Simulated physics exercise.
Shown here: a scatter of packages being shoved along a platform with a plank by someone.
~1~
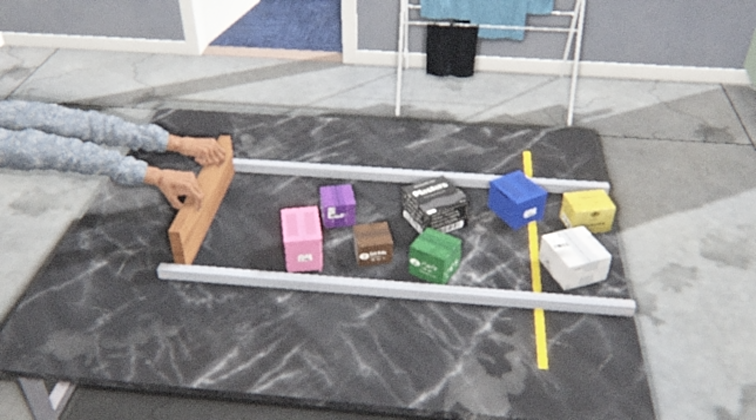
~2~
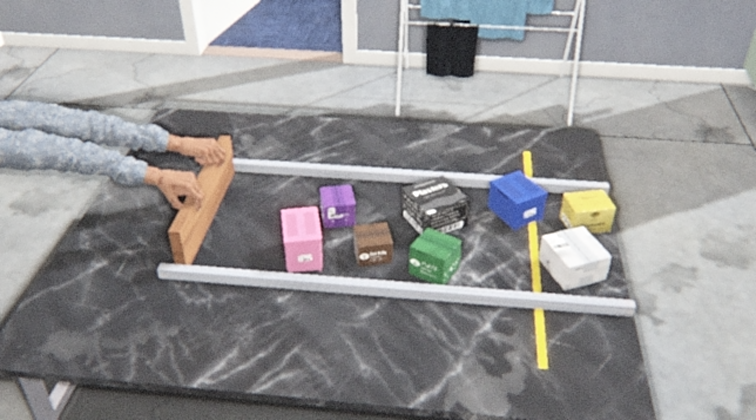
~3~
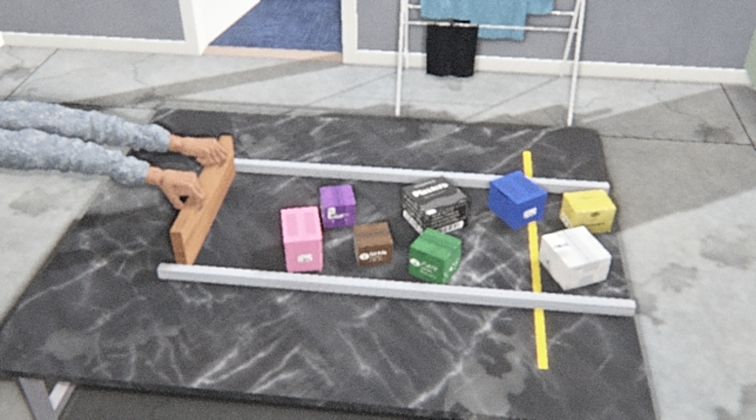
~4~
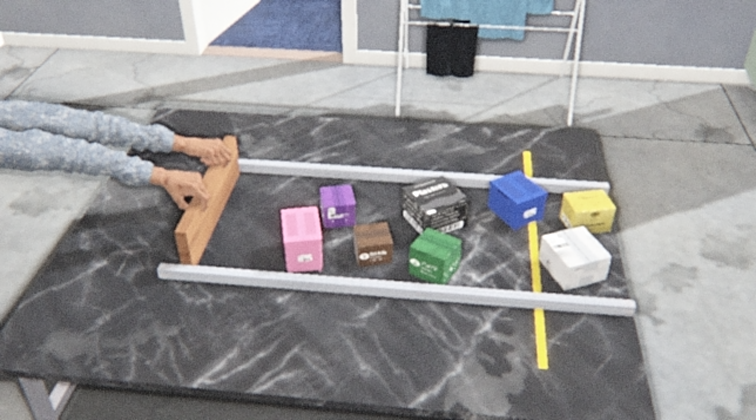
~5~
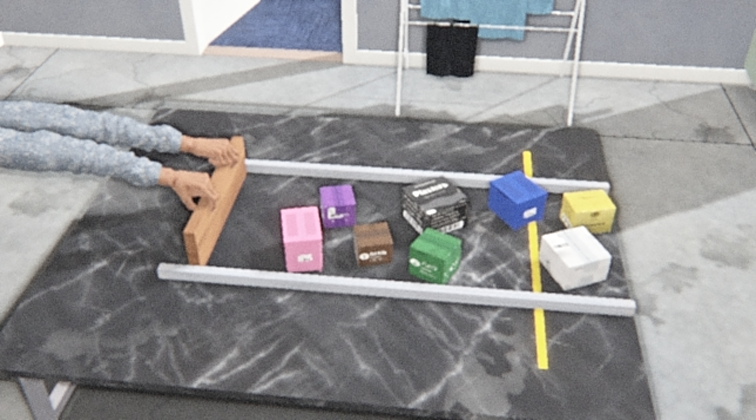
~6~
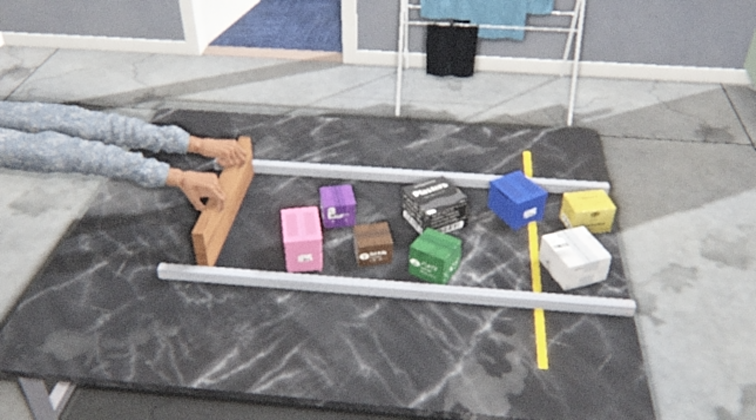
On a dark marbled table, two hands slide a wooden plank slightly right toward scattered colourful boxes, which stay still.
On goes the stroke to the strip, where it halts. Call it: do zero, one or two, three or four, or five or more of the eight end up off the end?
Three or four end up off it.
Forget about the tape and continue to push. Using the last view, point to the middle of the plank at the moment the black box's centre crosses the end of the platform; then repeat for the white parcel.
The middle is at (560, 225) when it's the black box, and at (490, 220) when it's the white parcel.
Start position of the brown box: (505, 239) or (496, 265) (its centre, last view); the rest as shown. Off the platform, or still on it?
In that order, it is not pushed off; is pushed off.
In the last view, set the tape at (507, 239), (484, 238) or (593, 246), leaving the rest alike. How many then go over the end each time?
Ground tally per try: 2 / 1 / 6.
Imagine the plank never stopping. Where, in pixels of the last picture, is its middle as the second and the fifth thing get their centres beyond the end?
At (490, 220) for the second, at (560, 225) for the fifth.
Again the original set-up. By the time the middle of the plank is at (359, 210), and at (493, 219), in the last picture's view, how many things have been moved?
4 by the first point, 8 by the second.
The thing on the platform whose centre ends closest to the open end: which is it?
The black box winds up nearest.
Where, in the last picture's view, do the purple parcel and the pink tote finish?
I'd say approximately (550, 224) and then (557, 261).
Soon after, none off yet; yellow box at rest near (587, 212); white parcel at rest near (574, 258); blue tote at rest near (516, 201).
At rest, the number that fall off is three or four; fallen, green box, blue tote, white parcel and yellow box.
